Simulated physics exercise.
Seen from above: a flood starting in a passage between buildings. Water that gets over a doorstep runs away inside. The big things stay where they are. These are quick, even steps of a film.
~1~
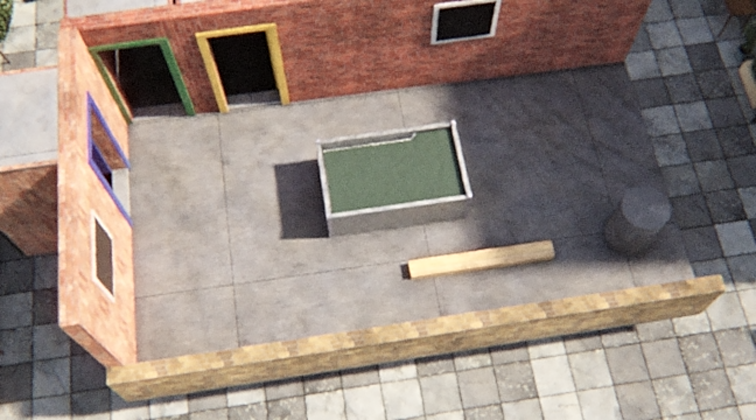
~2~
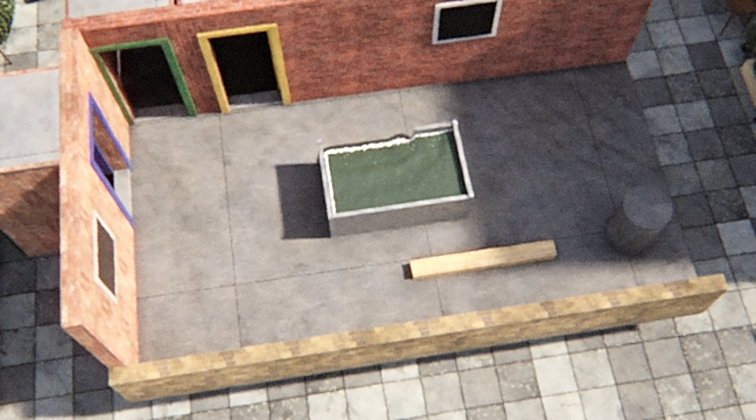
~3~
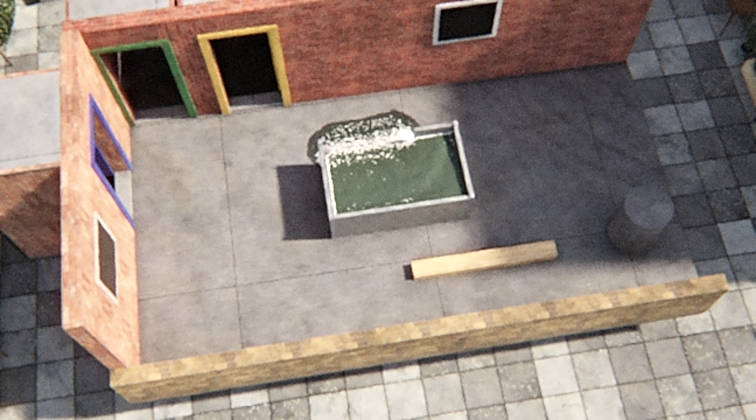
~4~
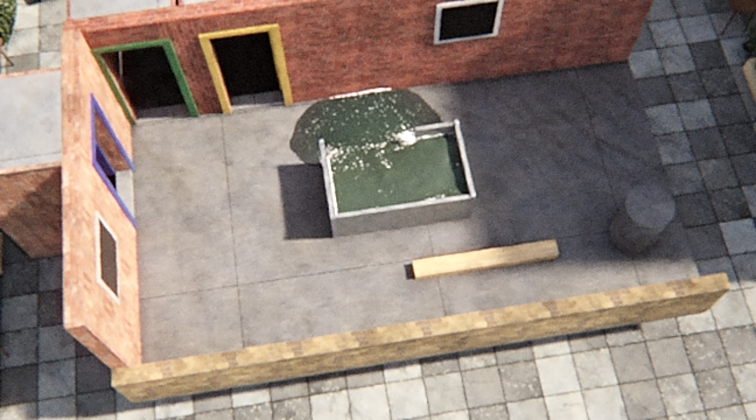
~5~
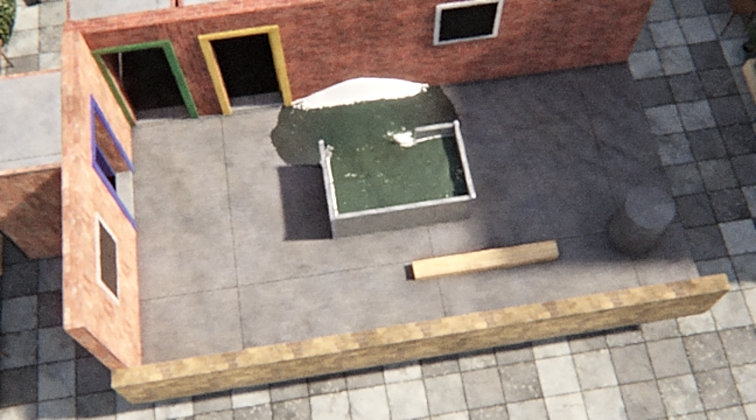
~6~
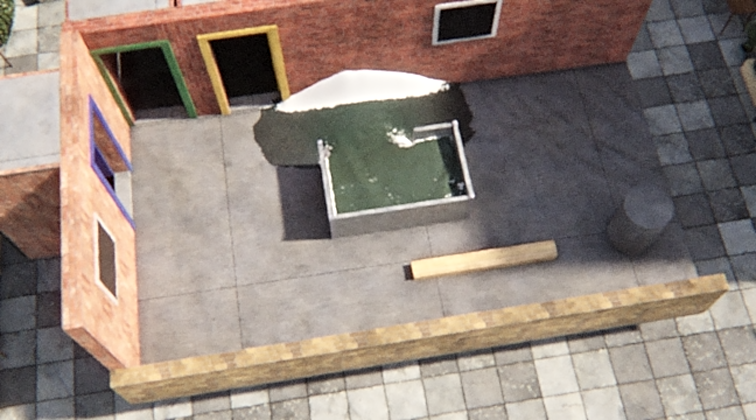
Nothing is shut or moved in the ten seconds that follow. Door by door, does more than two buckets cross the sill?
The blue door lets in a lot; the green door lets in a lot; the yellow door lets in a lot.
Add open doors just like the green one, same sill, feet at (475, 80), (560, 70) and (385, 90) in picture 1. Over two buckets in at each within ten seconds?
In that order: Lets less in, keeps below it, is over.
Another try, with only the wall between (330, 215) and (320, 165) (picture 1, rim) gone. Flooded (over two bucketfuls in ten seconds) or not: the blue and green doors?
One by one: Blue door lets more in; green door passes that mark.
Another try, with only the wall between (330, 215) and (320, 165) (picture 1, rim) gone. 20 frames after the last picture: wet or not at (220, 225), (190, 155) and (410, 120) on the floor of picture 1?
As listed: Awash, flooded, free of water.
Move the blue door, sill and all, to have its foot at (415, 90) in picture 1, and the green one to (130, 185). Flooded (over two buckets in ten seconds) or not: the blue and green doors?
The blue one goes over; the green one is over.
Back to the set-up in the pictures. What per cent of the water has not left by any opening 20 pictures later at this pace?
I make it 84 per cent.
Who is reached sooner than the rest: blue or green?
That is the green one.
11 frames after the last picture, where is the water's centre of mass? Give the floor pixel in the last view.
I would point to (367, 150).
A moment on, water covers 15 % of the floor; the blue door not reached, the green door not reached, the yellow door under two buckets in.
Next, water covers 40 % of the floor; the blue door wet at the sill, nothing in, the green door wet at the sill, nothing in, the yellow door over two buckets in.
Then, water covers 55 % of the floor; the blue door over two buckets in, the green door over two buckets in, the yellow door over two buckets in.
Later, water covers 65 % of the floor; the blue door over two buckets in, the green door over two buckets in, the yellow door over two buckets in.
In the end, water covers 80 % of the floor; the blue door over two buckets in, the green door over two buckets in, the yellow door over two buckets in.
